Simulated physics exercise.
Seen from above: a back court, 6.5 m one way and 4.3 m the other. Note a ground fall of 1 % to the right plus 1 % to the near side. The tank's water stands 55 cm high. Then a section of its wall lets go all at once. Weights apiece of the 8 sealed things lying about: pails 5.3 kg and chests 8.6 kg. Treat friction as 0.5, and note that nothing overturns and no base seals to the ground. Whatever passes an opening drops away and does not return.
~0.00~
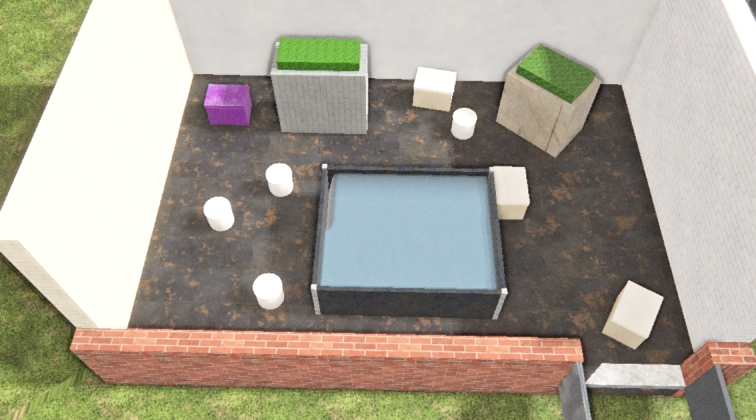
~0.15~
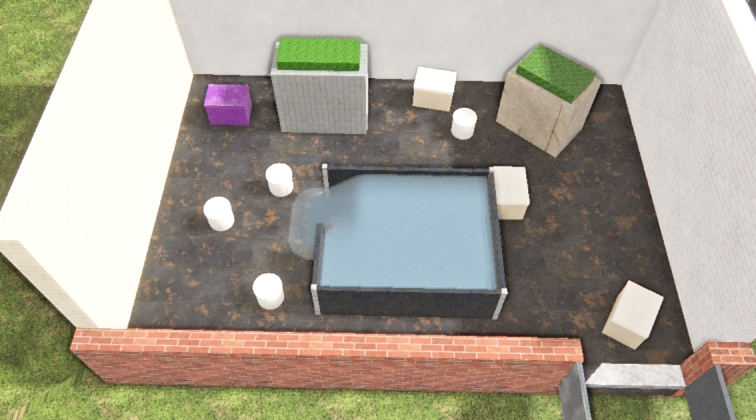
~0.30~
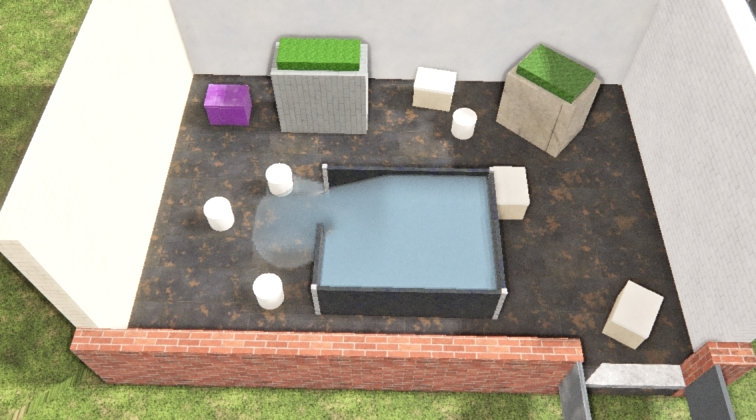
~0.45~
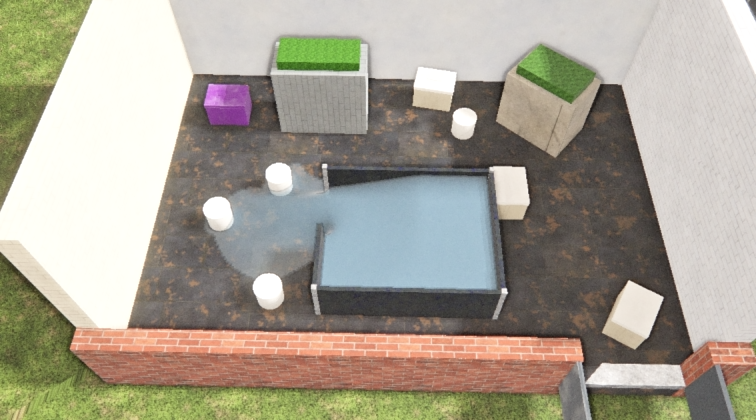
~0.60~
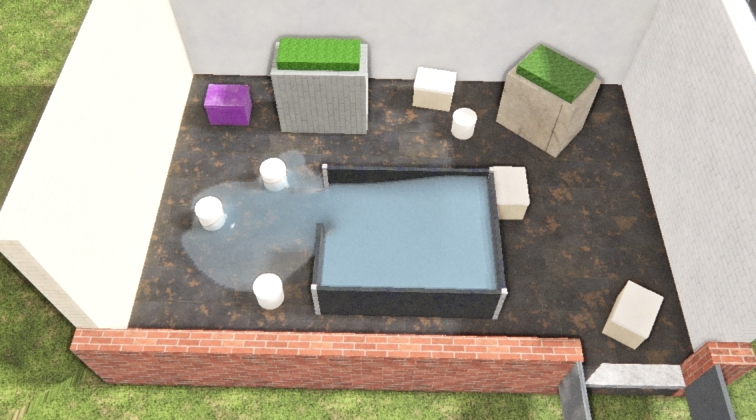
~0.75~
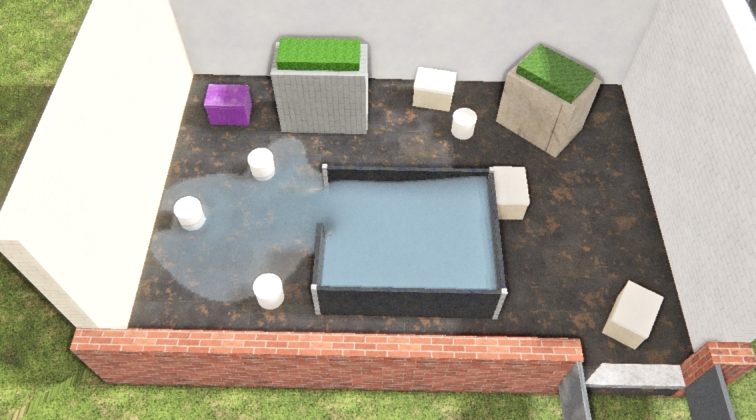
At the start, a dark-walled tank of water stands in a walled court among white pails and pale and purple boxes. Its left side opens and water spreads leftward across the dark ground. The water reaches the pails, and two of them slide left while the purple box stays still.
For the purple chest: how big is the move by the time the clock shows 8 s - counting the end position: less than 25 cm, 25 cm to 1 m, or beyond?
Result: Moderate travel.
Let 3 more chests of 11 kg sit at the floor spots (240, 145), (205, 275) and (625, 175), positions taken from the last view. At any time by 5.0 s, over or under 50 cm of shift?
In that order: Over, more, less.
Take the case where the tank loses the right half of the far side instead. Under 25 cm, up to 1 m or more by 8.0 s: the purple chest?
The answer: The purple chest is taken far off.
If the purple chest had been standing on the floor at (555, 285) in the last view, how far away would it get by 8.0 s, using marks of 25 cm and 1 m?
Outcome: It sits still.
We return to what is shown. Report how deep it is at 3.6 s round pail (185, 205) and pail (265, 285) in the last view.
About 7 and 5 cm.
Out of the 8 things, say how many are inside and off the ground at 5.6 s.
Total: 3.
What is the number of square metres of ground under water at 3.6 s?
Close to 14 m2, I'd say.
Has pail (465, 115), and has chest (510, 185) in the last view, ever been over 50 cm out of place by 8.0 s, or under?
The first never reached the threshold, and the second never reached the threshold.
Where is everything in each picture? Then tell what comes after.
The first picture shows the purple chest at (226, 95), on the bottom; 3.2 m2 under water; 0 of 8 have shifted.
The second picture shows the purple chest at (226, 95) rests on the ground; water covers 3.6 m2; 0 of 8 have shifted.
The third picture shows the purple chest at (226, 95) rests on the ground; 4.1 m2 under water; 0 of 8 have shifted.
The fourth picture shows the purple chest at (226, 95), on the bottom; 4.8 m2 under water; 0 of 8 have shifted.
The fifth picture shows the purple chest at (226, 95) rests on the ground; 5.6 m2 under water; 2 of 8 have shifted.
The sixth picture shows the purple chest at (226, 95) rests on the ground; 6.6 m2 under water; 2 of 8 have shifted.
After 1.6 s the purple chest is near (224, 81), 0.3 m from its start, aground; 0 of 8 are out; 2 afloat.
After 3.6 s the purple chest is near (269, 65), 0.7 m from its start, afloat; 0 of 8 are out; 3 afloat.
After 5.6 s the purple chest is near (269, 66), 0.7 m from its start, afloat; 0 of 8 are out; 3 afloat.
After 8.0 s the purple chest is near (269, 67), 0.7 m from its start, afloat; 0 of 8 are out; 4 afloat.
